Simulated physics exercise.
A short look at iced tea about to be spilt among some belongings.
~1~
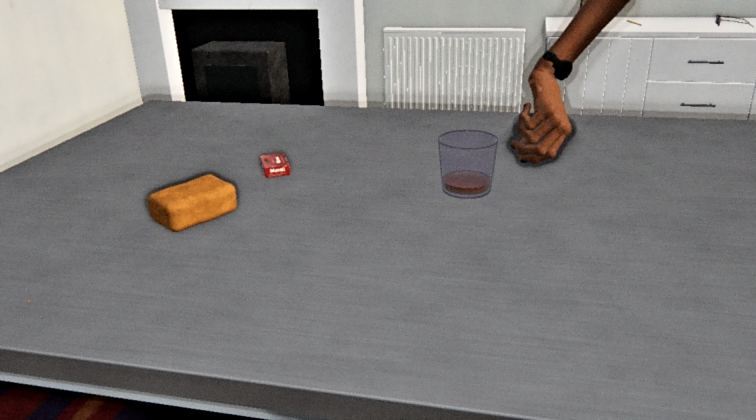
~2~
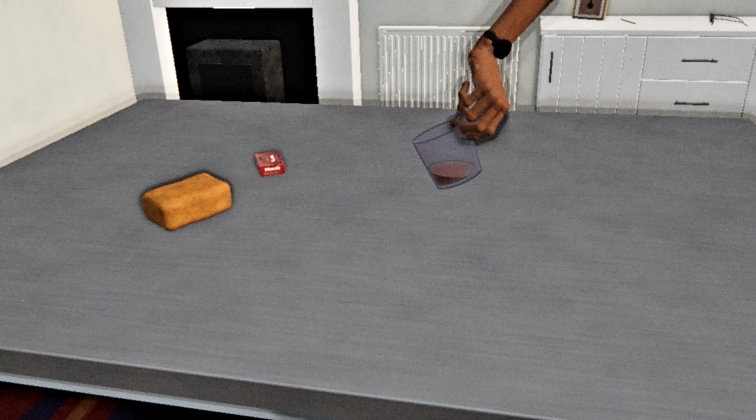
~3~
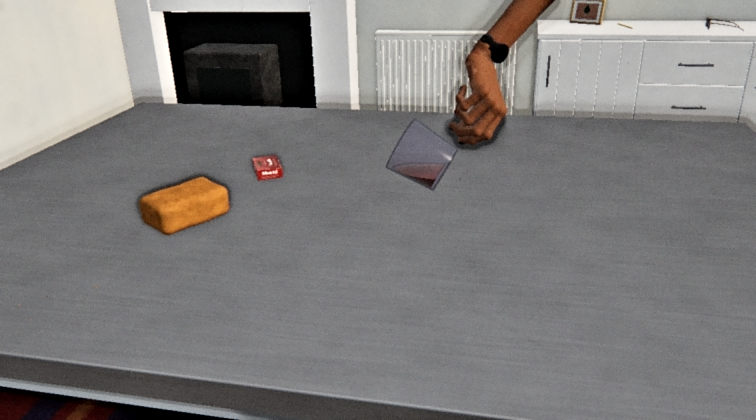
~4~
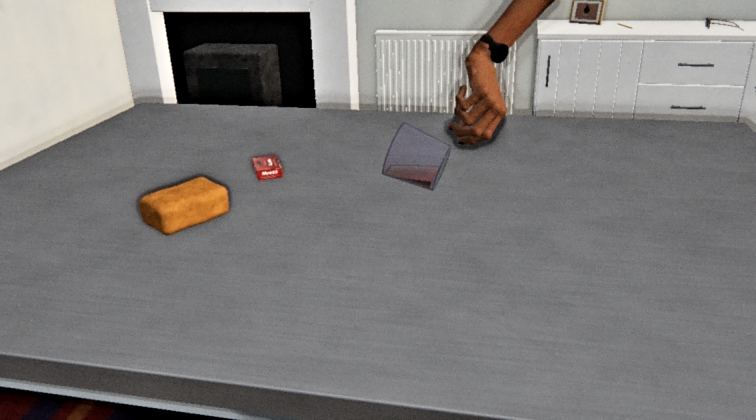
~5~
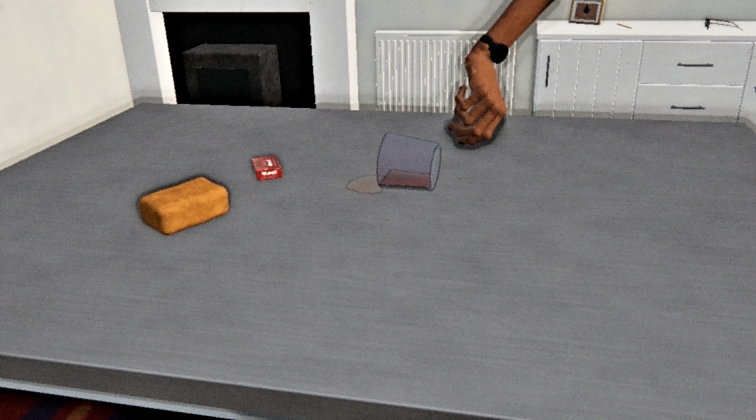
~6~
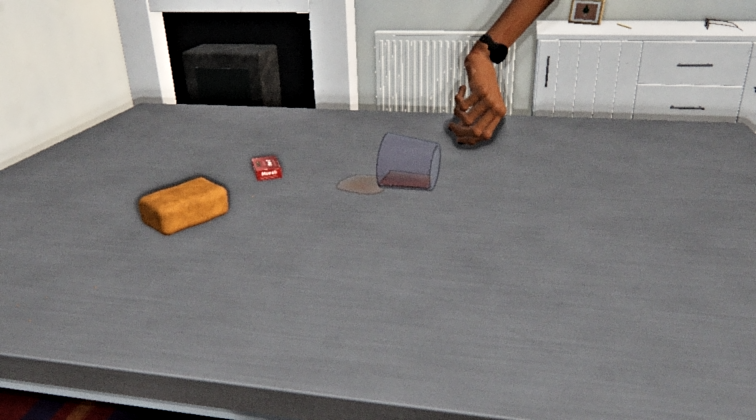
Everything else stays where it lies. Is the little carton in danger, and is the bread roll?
The little carton is reached; the bread roll escapes.
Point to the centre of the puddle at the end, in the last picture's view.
Close to (296, 174).
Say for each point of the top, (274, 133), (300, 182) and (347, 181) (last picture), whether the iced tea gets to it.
In turn: Dry, in the puddle, in the puddle.
Soon after, the puddle covers about as much as a saucer; the little carton is wet; the bread roll is dry.
Later, the puddle covers about as much as a plate; the little carton is wet; the bread roll is dry.
In the end, the puddle covers about as much as a plate; the little carton is wet; the bread roll is dry.
